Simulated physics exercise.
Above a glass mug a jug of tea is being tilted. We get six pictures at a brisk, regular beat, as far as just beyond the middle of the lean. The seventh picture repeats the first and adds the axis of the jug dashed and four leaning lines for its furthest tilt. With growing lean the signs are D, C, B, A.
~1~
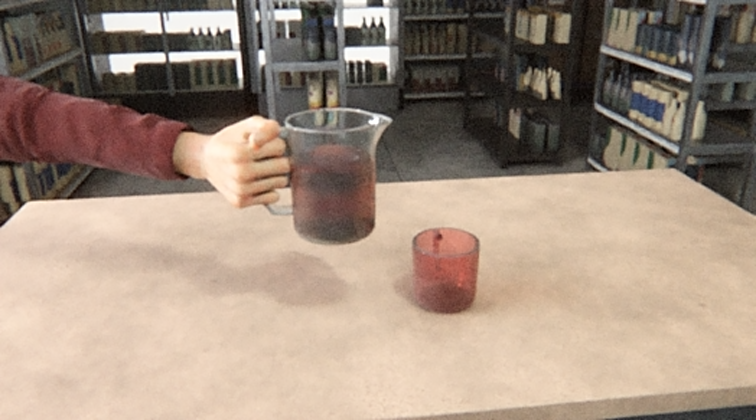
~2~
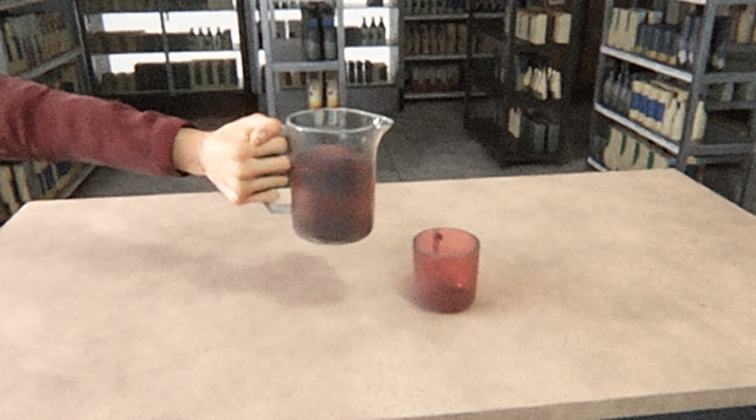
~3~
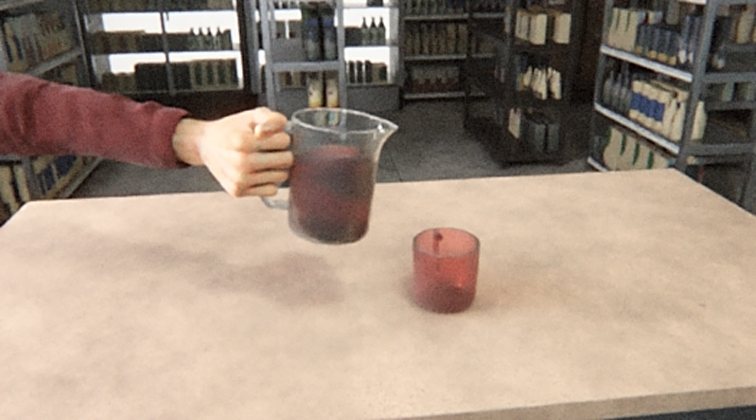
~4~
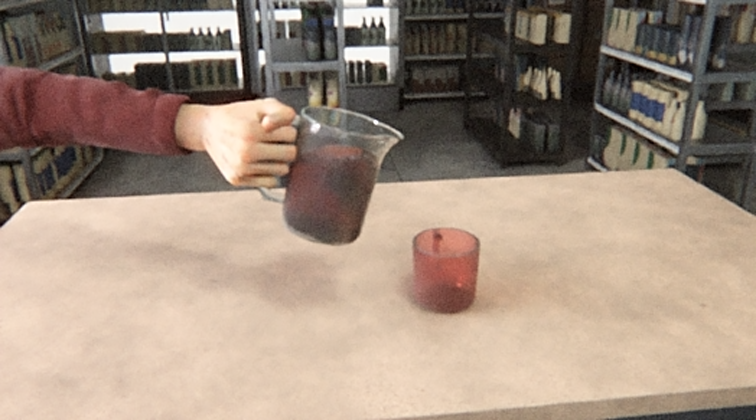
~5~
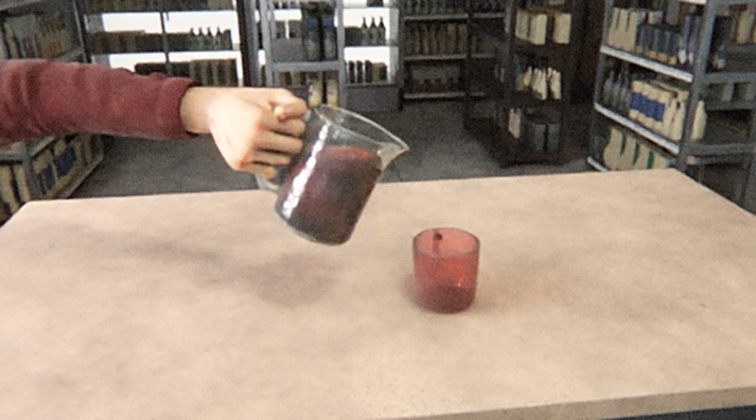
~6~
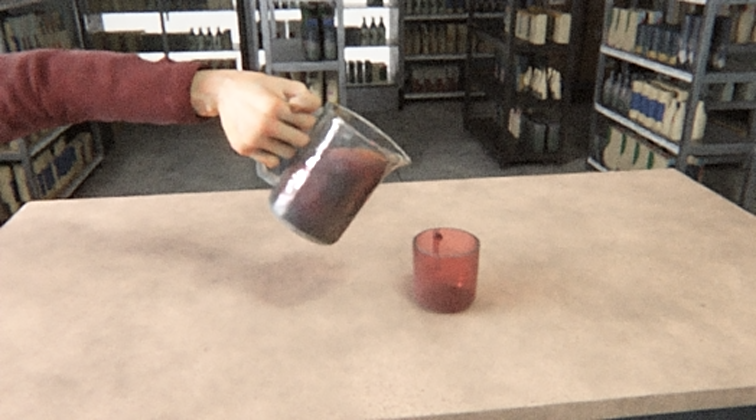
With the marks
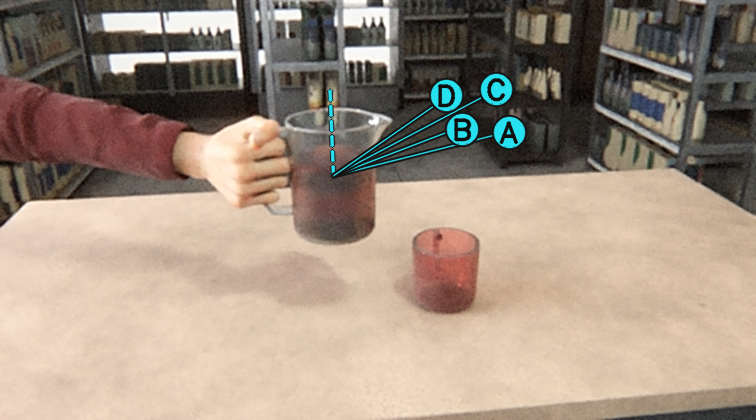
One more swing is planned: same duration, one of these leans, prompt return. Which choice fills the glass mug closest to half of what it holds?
Take C.
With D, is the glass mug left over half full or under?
Under half.
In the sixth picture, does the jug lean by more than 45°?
No, it does not.
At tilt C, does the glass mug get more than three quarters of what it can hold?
No, it does not.
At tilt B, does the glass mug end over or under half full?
Over.
In cyan, A at (492, 135); B at (445, 132); C at (481, 97); D at (433, 106).
If A is chosen, the glass mug ends with about 96 % of what it can hold; 5 % of the tea is spilt.
If B is chosen, the glass mug ends with about 77 % of what it can hold.
If C is chosen, the glass mug ends with about 53 % of what it can hold.
If D is chosen, the glass mug ends with about 31 % of what it can hold.
